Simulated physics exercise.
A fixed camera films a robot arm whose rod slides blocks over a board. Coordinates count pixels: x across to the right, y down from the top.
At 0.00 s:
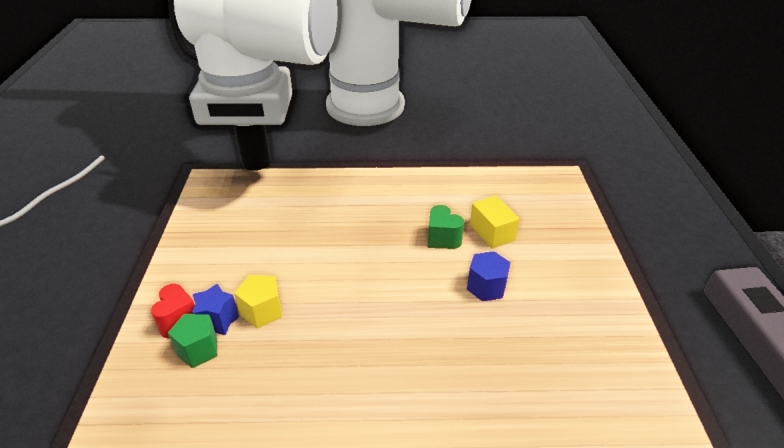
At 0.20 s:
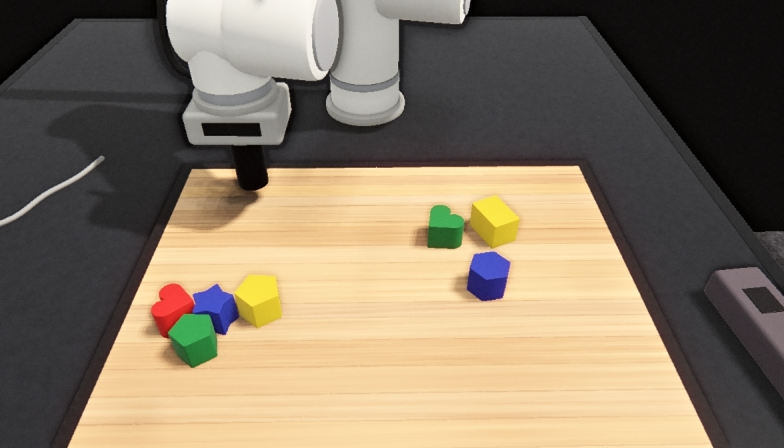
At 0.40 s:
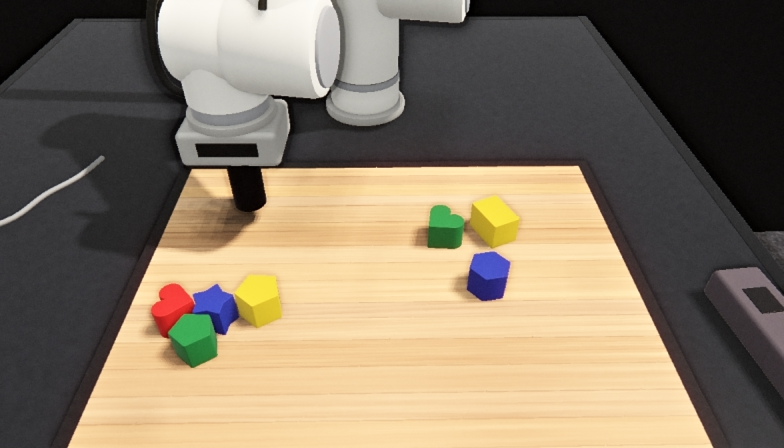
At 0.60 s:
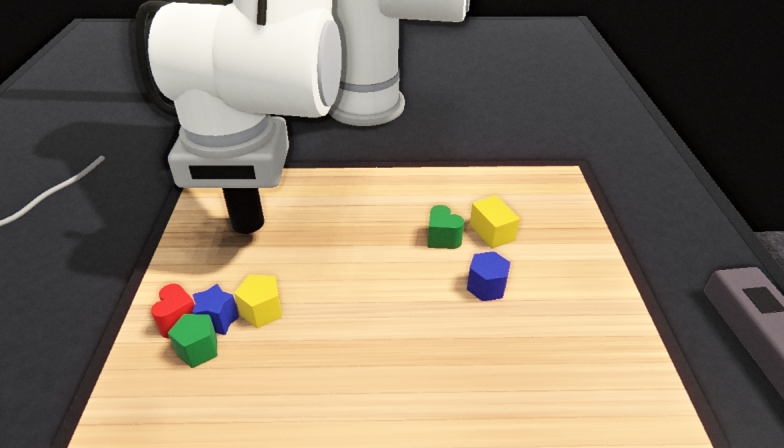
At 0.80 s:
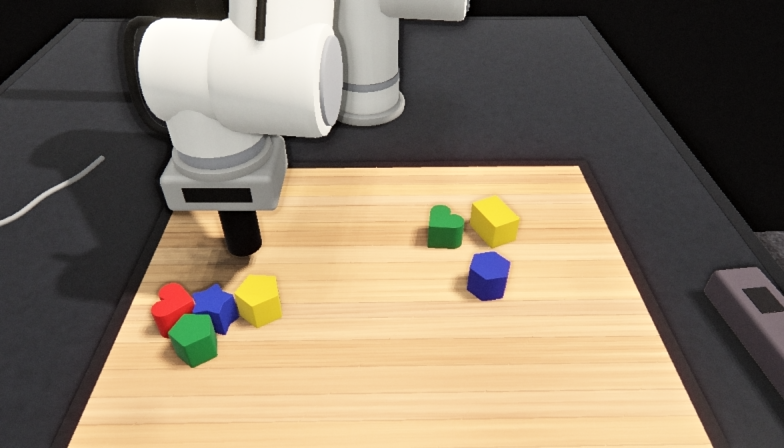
On a wooden board, a white robot arm with a black rod moved steadily from the back edge toward the viewer, nearing a cluster of red, blue, yellow and green blocks, while all the blocks stayed still.
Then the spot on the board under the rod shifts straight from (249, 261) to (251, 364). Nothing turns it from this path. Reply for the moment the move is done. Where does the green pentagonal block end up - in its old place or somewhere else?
The green pentagonal block changes place.
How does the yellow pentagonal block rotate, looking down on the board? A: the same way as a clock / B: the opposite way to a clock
(B)
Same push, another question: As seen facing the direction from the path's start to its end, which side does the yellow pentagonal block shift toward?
The yellow pentagonal block is shifted sideways to the left, facing along the path from start to end.
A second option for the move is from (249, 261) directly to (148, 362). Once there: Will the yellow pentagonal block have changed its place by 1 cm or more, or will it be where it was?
By the time the path is finished, it has hardly shifted at all.
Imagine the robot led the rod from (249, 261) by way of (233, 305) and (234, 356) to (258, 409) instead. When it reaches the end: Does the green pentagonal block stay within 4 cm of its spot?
Going by the path, no.
On the path given first. One third of the way, rod (245, 276); yellow pentagonal block (260, 295).
Two thirds of the way, rod (245, 310); green pentagonal block (177, 338); blue star-shaped block (207, 310), turned 40° clockwise; yellow pentagonal block (276, 319), turned 55° anticlockwise.
At the end, rod (247, 348); red heart-shaped block still; green pentagonal block (175, 339); blue star-shaped block (208, 312), turned 50° clockwise; yellow pentagonal block (287, 331), turned 105° anticlockwise.
